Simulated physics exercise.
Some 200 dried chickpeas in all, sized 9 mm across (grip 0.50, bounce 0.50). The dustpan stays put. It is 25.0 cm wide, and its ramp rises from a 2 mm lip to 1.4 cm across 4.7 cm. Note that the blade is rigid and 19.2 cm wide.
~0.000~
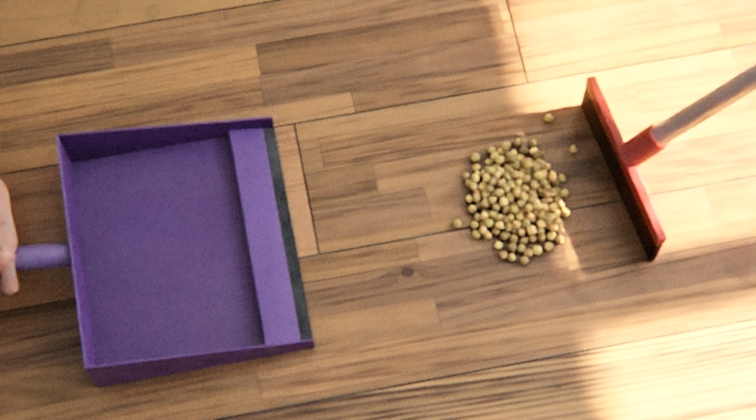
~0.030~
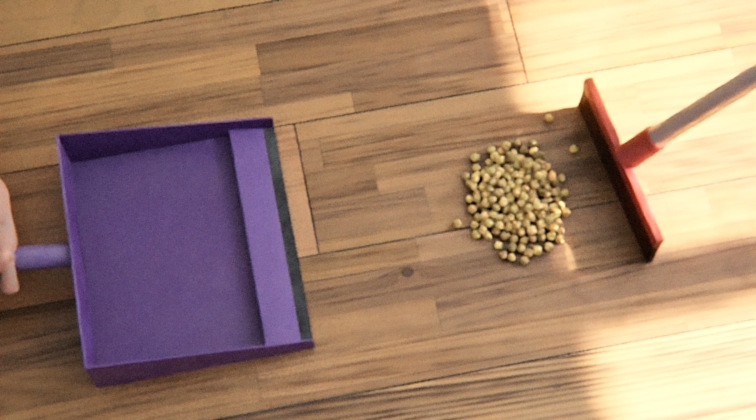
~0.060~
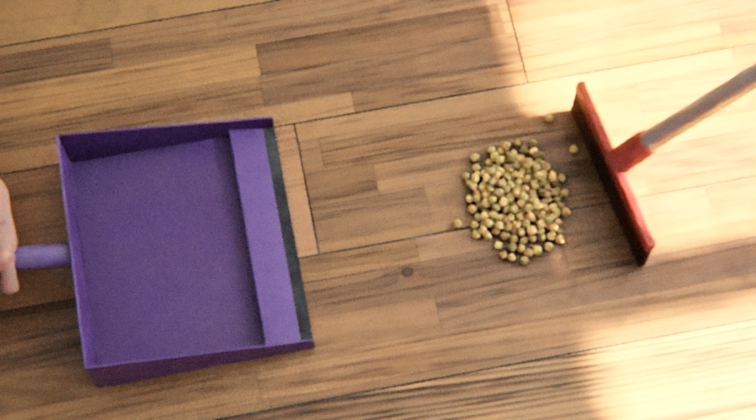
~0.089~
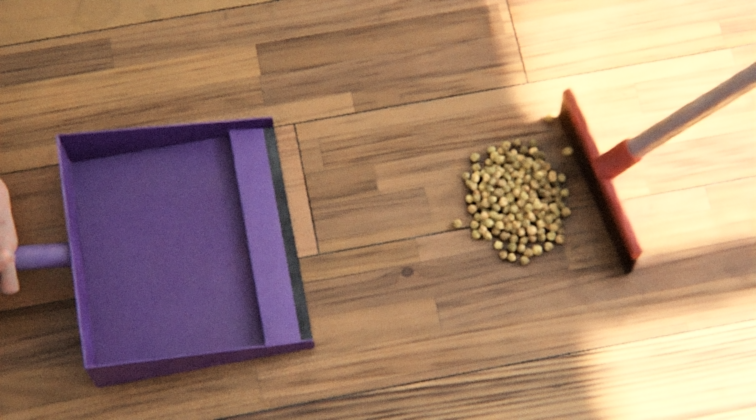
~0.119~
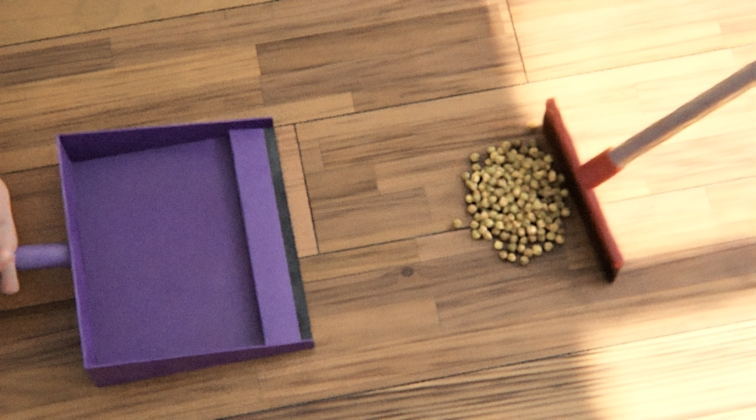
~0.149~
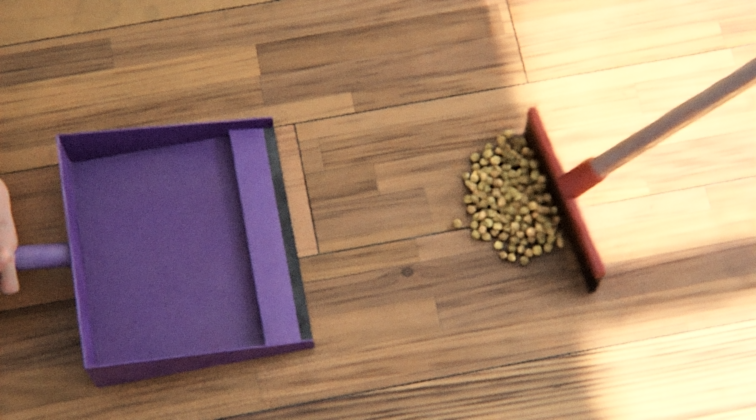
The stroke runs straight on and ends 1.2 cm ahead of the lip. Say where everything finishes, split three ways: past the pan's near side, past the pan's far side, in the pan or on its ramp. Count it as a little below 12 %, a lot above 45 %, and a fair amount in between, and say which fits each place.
Near side: A fair amount, far side: A little, pan: A fair amount.
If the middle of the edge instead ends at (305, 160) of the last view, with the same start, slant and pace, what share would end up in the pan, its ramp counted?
Share caught: Approx. 25 %.
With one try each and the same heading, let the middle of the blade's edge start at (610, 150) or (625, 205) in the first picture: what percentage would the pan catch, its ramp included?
Around 40 percent, then around 30 percent.
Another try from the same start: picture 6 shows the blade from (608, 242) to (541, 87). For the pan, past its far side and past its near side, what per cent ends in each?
You'd see pan at 30, far at 0 and near at 0.
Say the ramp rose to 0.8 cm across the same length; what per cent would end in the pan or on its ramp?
Estimated share: Around 45 in a hundred.
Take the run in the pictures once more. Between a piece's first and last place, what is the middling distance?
It comes to some 26 cm.
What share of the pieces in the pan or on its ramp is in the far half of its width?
Around 0 in a hundred.
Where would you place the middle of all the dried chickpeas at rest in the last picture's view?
Estimated resting centre: Around (299, 303).
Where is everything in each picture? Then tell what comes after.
In the first picture, blade from (660, 240) to (591, 85), moved 0.0 cm, 0 of the pieces shifted so far; middle of the pieces at (518, 196); pan at (170, 256).
In the second picture, blade from (657, 241) to (588, 86), moved 0.3 cm, 0 of the pieces shifted so far; middle of the pieces at (518, 196).
In the third picture, blade from (649, 246) to (580, 90), moved 1.3 cm, 0 of the pieces shifted so far; middle of the pieces at (518, 196).
In the fourth picture, blade from (636, 253) to (568, 97), moved 2.9 cm, 1 of the pieces shifted so far; middle of the pieces at (518, 196).
In the fifth picture, blade from (618, 262) to (550, 105), moved 5.0 cm, 2 of the pieces shifted so far; middle of the pieces at (518, 196).
In the sixth picture, blade from (599, 272) to (532, 115), moved 7.2 cm, 105 of the pieces shifted so far; middle of the pieces at (516, 199); pan at (170, 256). Its pace works out near 0.72 m/s, heading 18 degrees towards the viewer's side.
Then, at 0.34 s, middle of the blade 15 cm from the lip; 0 % over the lip, far side 0 %, near side 5 %.
Then, at 0.46 s, middle of the blade 6 cm from the lip; 0 % over the lip, far side 0 %, near side 10 %.
Then, at 0.72 s, middle of the blade 3 cm from the lip; 40 % over the lip, far side 0 %, near side 20 %.
By 1.1 s all is still; near side 20 %, far side 0 %, pan 40 %, in front of the lip or behind the blade 40 %.
